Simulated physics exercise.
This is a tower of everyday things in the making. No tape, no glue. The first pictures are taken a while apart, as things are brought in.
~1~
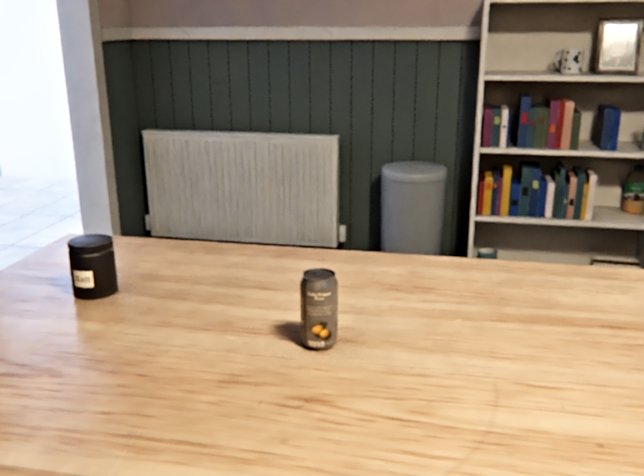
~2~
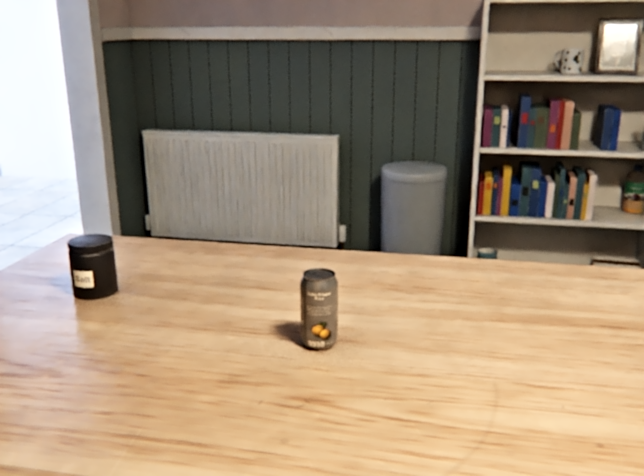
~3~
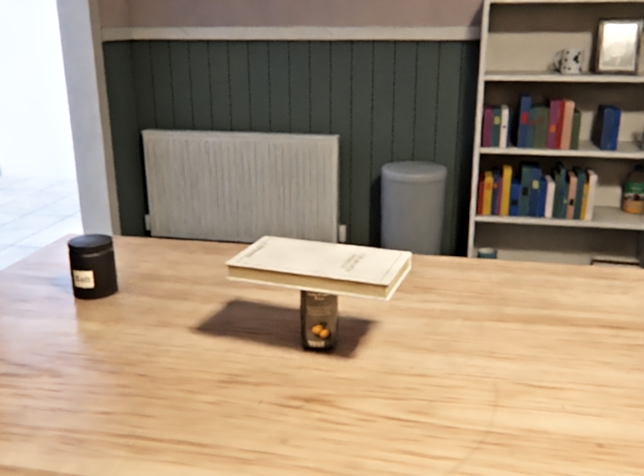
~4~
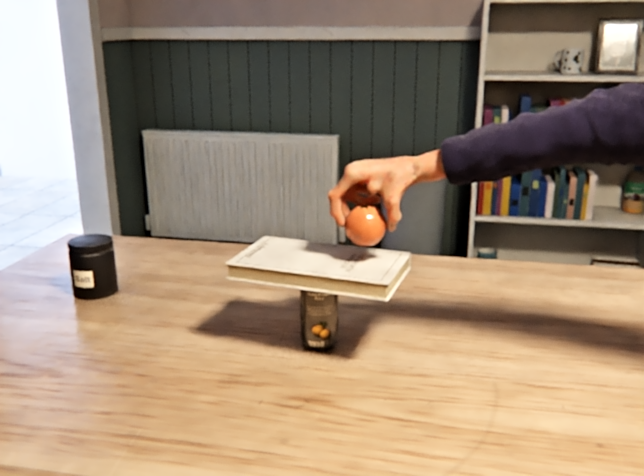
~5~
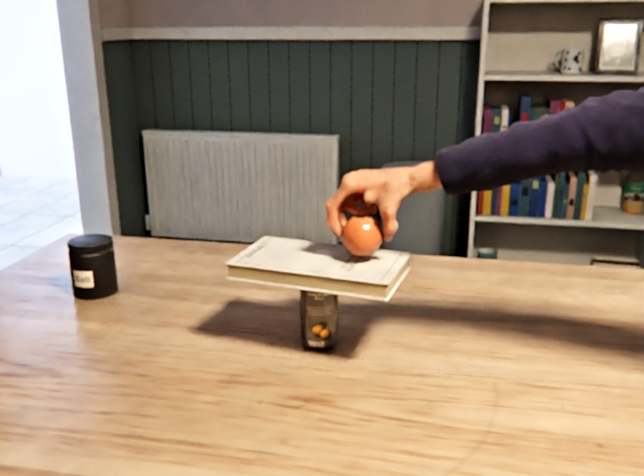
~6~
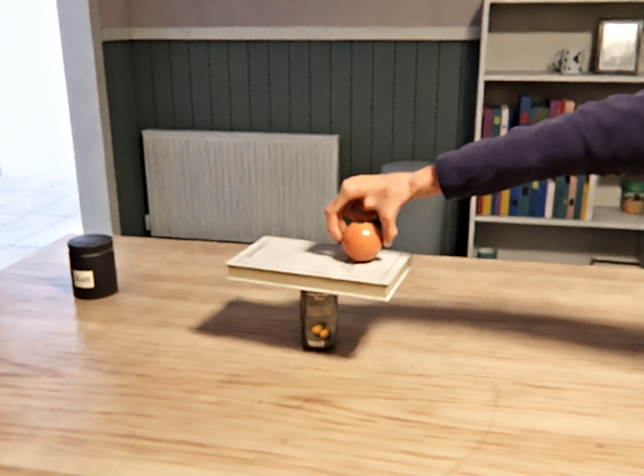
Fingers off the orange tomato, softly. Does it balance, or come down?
Here the pile stays up.
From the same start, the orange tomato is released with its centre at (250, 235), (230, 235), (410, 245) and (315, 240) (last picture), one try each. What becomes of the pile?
First try: It stays up; second try: It loses its balance; third try: It comes apart; fourth try: It stays up.
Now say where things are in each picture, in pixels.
In the first picture, the last thing is not in view yet; grey can (319, 309).
In the second picture, the last thing is not in view yet.
In the third picture, the last thing is not in view yet; black jar (93, 266).
In the fourth picture, still above its spot; orange tomato (365, 225); grey can (319, 309).
In the fifth picture, still above its spot; orange tomato (362, 235); white book (320, 266).
In the sixth picture, in place under the hand; orange tomato (362, 241); black jar (93, 266).
Then, 0.40 s after the last picture, nothing has stirred.
Then, 1.20 s after the last picture, orange tomato resting near (362, 242).
Then, 1.90 s after the last picture, orange tomato resting near (363, 242).
At rest, all 4 in place. Seen from the same camera at the end, orange tomato near (364, 242). The pile holds.
